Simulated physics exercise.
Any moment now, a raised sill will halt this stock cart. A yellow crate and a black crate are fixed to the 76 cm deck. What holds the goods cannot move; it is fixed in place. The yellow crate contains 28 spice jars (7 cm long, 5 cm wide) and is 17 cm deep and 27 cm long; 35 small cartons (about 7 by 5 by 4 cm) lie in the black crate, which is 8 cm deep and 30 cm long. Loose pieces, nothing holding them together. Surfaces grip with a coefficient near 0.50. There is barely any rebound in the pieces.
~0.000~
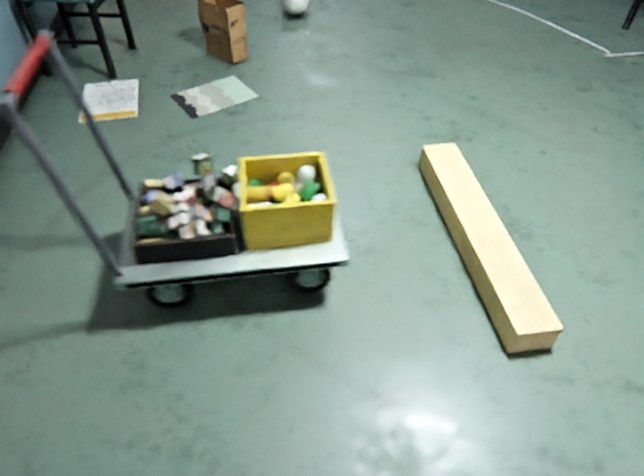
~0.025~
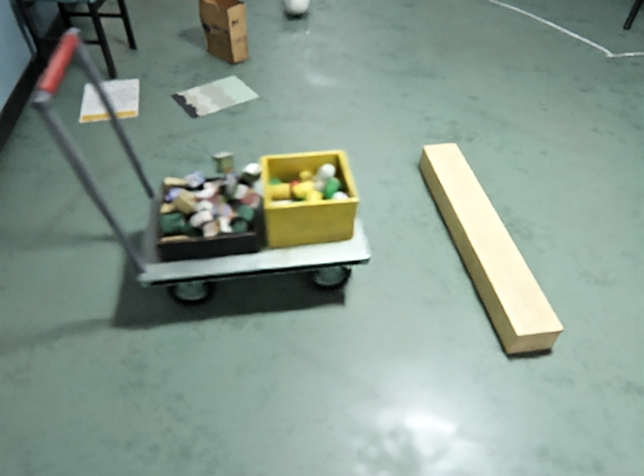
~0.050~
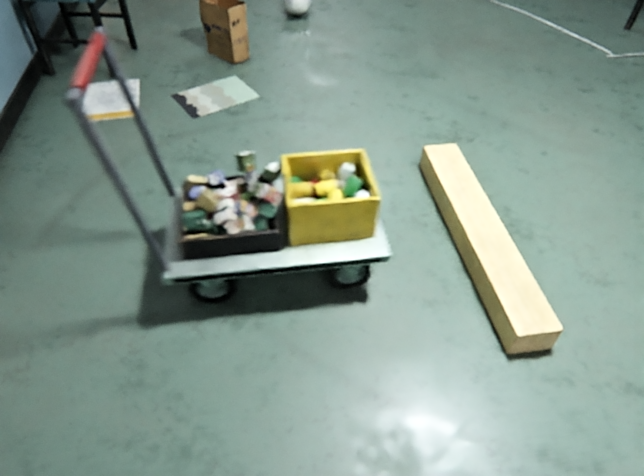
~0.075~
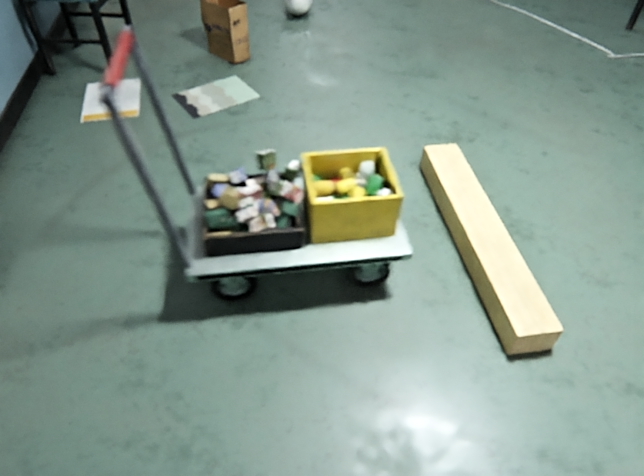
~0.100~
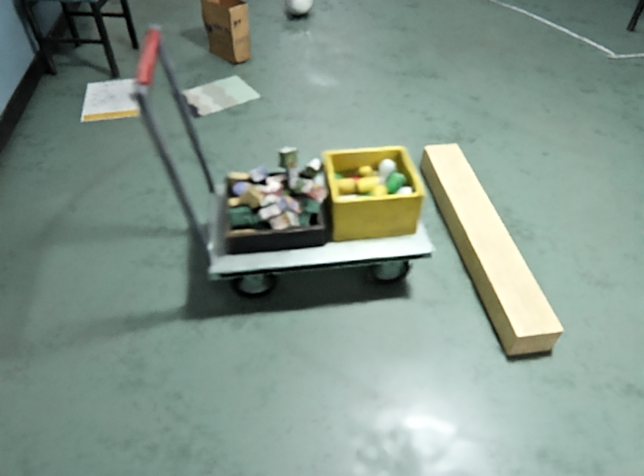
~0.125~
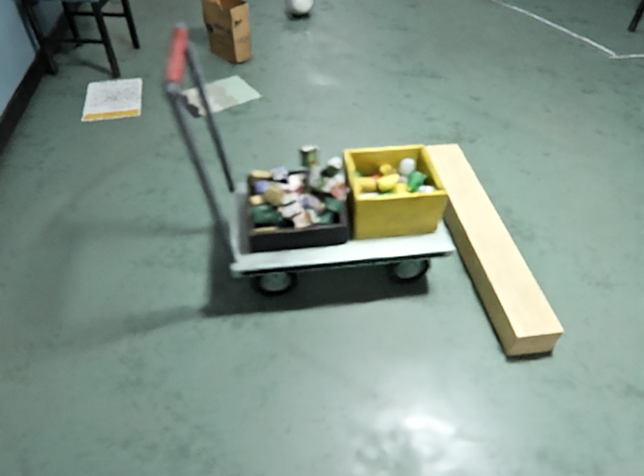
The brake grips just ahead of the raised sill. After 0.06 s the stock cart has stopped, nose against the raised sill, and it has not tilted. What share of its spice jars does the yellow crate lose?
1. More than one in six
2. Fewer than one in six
Answer: 2.
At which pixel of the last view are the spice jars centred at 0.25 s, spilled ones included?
I'd put the middle close to (447, 188).
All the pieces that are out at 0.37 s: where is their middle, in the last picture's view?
(386, 179).
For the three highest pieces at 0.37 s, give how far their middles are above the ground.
Roughly 60 cm.
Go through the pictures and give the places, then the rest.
In the first frame (places track the rim corner closest to us here), yellow crate (246, 209); black crate (135, 244); 55 cm to go; all still inside.
Yellow crate (270, 207); black crate (159, 242); 48 cm to go, in the second frame.
Yellow crate (293, 205); black crate (183, 240); 40 cm to go, in the third frame.
Yellow crate (317, 203); black crate (206, 237); 33 cm to go, in the fourth frame.
Yellow crate (340, 201); black crate (230, 235); 25 cm to go, in the fifth frame.
Yellow crate (362, 199); black crate (253, 233); 18 cm to go; all still inside, in the sixth frame.
After 0.15 s, braking starts.
After 0.25 s, the yellow crate has all 28 and the black crate is down by 2 of 35.
After 0.37 s, the yellow crate is down by 1 of 28 and the black crate is down by 8 of 35.
After 0.60 s, the yellow crate is down by 1 of 28 and the black crate is down by 10 of 35.
When it is over (at 1.11 s), the yellow crate is down by 1 of 28 and the black crate is down by 10 of 35. Asked share, 1 of 28, 4 per cent.
